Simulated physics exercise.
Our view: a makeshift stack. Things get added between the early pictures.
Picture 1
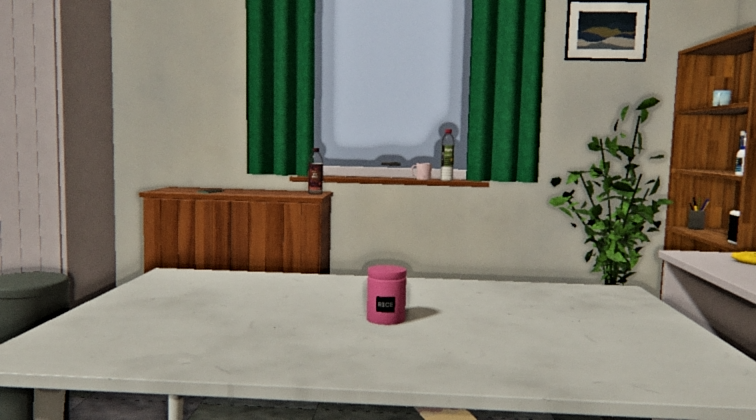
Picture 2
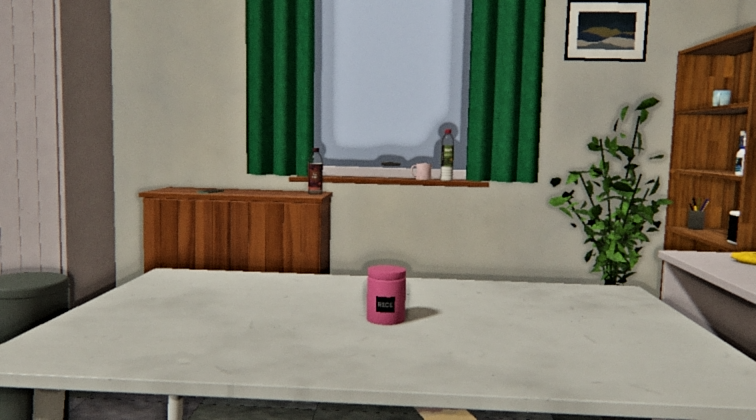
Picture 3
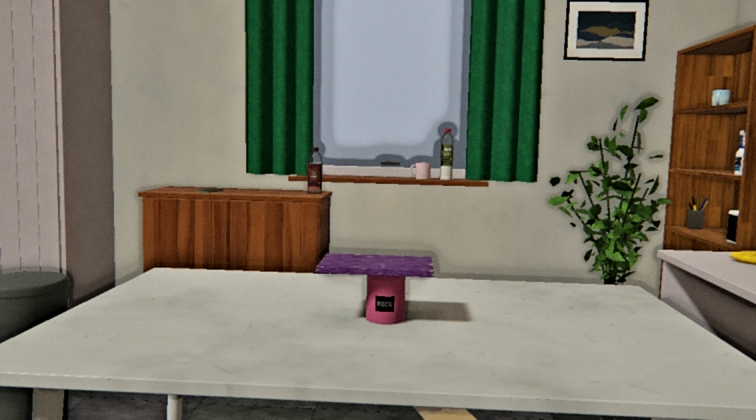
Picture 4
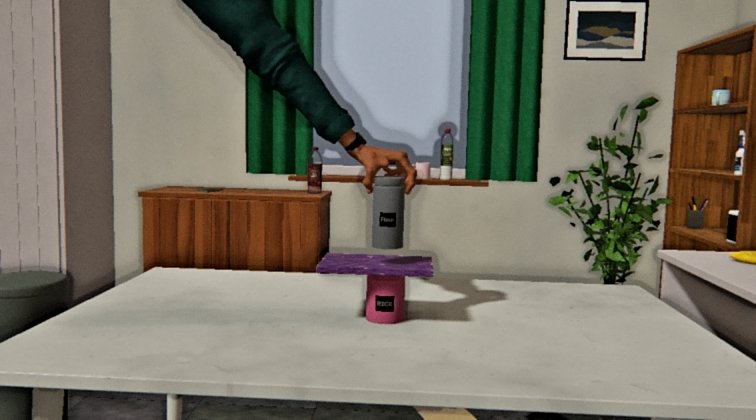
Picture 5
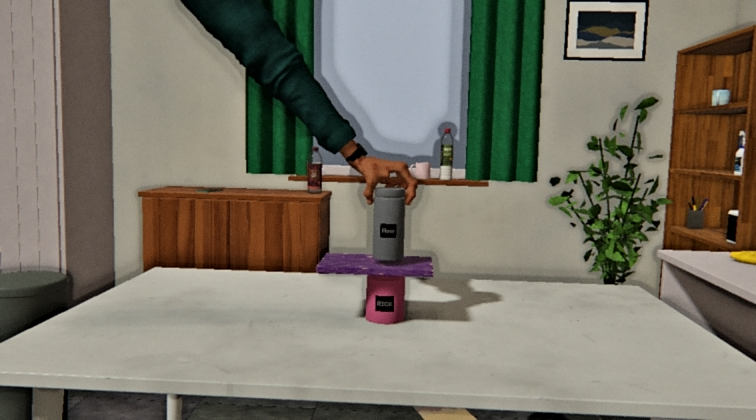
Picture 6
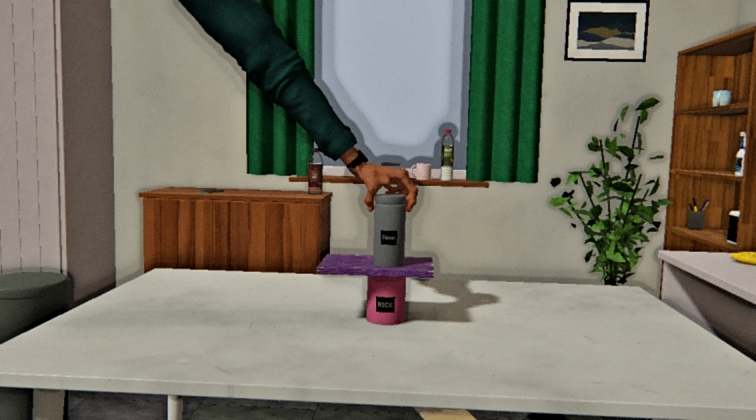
A purple board appears on the pink jar, then a hand lowers a grey jar onto it.
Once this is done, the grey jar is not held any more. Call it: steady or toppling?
Steady.
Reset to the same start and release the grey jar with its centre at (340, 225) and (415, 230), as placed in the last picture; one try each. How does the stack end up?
Well, the first time it goes over, and the second time it stays put.
Then, 0.20 s on from there, no change.
Then, 0.40 s on from there, grey jar resting near (390, 230).
In the end, all 3 unmoved. At the end, from the last picture's camera, grey jar near (390, 230). The stack holds.
